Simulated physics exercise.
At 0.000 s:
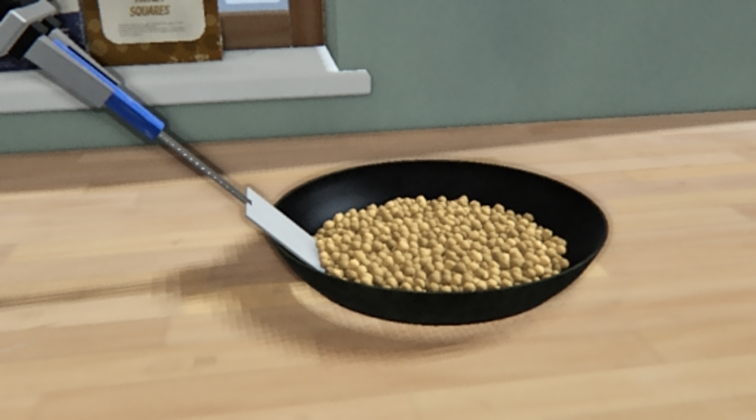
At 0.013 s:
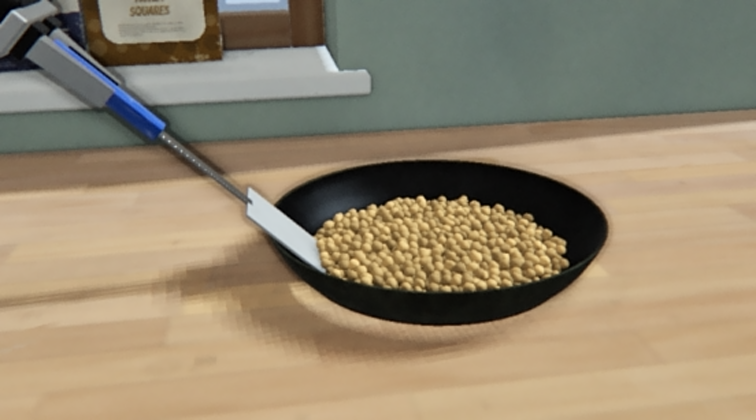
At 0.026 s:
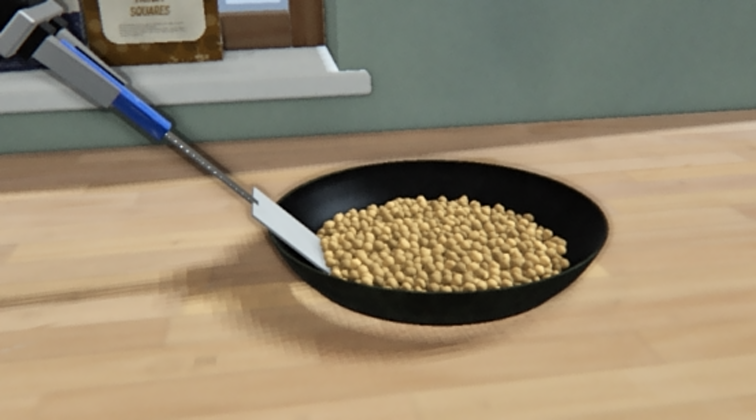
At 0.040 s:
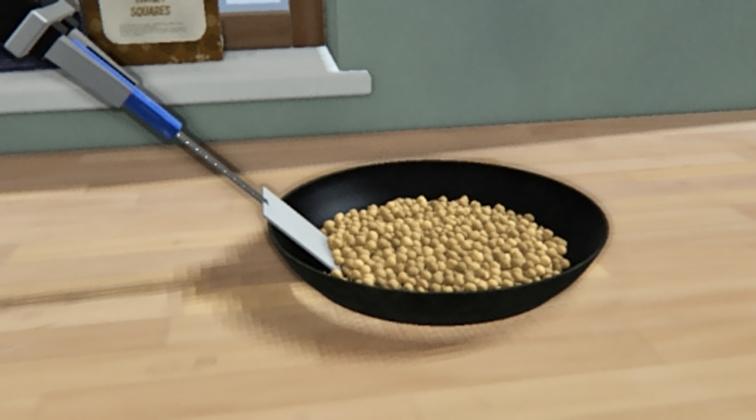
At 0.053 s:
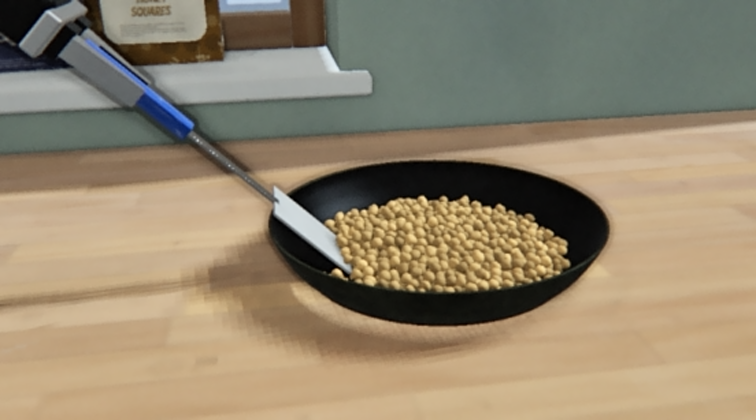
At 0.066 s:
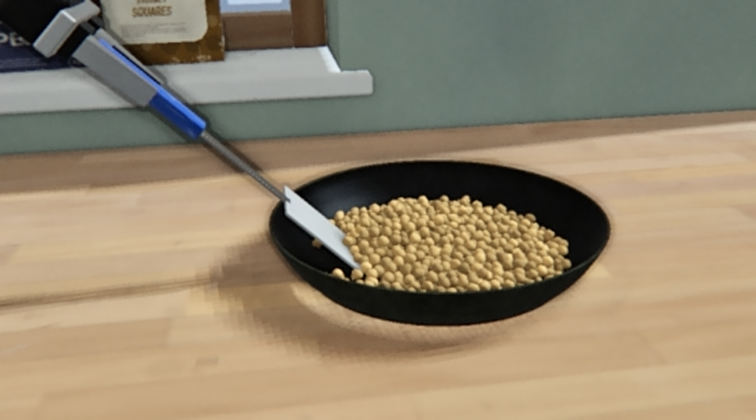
In the video, a robot arm holds a paddle at a slant against the left side of a black frying pan heaped with chickpeas, then slides it slightly to the right, nudging a few chickpeas at the pile's edge.
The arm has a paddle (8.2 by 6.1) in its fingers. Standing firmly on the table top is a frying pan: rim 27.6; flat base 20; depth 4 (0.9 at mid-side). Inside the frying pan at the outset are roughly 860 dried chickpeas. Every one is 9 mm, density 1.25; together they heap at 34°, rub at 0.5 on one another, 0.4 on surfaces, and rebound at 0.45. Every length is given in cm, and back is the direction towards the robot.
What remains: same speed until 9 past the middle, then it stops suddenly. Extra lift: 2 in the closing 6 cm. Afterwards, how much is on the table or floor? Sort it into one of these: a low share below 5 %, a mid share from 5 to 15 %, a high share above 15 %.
A low share, below 5 %.
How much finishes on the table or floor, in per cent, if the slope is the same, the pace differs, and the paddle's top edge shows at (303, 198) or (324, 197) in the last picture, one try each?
Some 5 and 15 per cent.
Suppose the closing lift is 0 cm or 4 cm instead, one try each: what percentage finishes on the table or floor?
It works out to some 0 per cent for the first setting and some 5 per cent for the second.
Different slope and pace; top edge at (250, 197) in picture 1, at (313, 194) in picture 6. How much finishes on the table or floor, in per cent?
Roughly 5 percent ends up there.
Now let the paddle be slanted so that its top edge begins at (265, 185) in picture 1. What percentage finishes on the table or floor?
Near 0 in a hundred.
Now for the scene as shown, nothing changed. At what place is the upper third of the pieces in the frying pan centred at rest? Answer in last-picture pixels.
Around (544, 224).
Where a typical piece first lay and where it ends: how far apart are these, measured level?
It comes out at about 3 cm.
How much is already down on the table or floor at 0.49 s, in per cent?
Some 2 per cent of the load.
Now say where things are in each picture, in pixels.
In the first picture, paddle top edge at (246, 201), sloping 45°; upper third of the load around (433, 239), from x 315 to 565, top at y 200; 861 in the frying pan.
In the second picture, paddle top edge at (247, 201), sloping 45°; upper third of the load around (433, 239), from x 315 to 565, top at y 200.
In the third picture, paddle top edge at (253, 201), sloping 45°; upper third of the load around (432, 240), from x 315 to 565, top at y 200.
In the fourth picture, paddle top edge at (263, 200), sloping 45°; upper third of the load around (429, 238), from x 315 to 565, top at y 200.
In the fifth picture, paddle top edge at (274, 200), sloping 45°; upper third of the load around (429, 236), from x 315 to 565, top at y 200.
In the sixth picture, paddle top edge at (285, 199), sloping 45°; upper third of the load around (429, 236), from x 315 to 565, top at y 200; 861 in the frying pan.
After 0.16 s, sloping 45°, highest piece 5 above the table; 861 in the frying pan.
After 0.25 s, sloping 45°, highest piece 5 above the table; 861 in the frying pan.
After 0.49 s, sloping 45°, highest piece 5 above the table; 847 in the frying pan, 11 on the table or floor, 3 on the blade or in flight.
After 1.54 s, sloping 45°, highest piece 4 above the table; 847 in the frying pan, 14 on the table or floor.
At rest, 847 in the frying pan, 14 on the table or floor. That is 2 % on the table or floor.
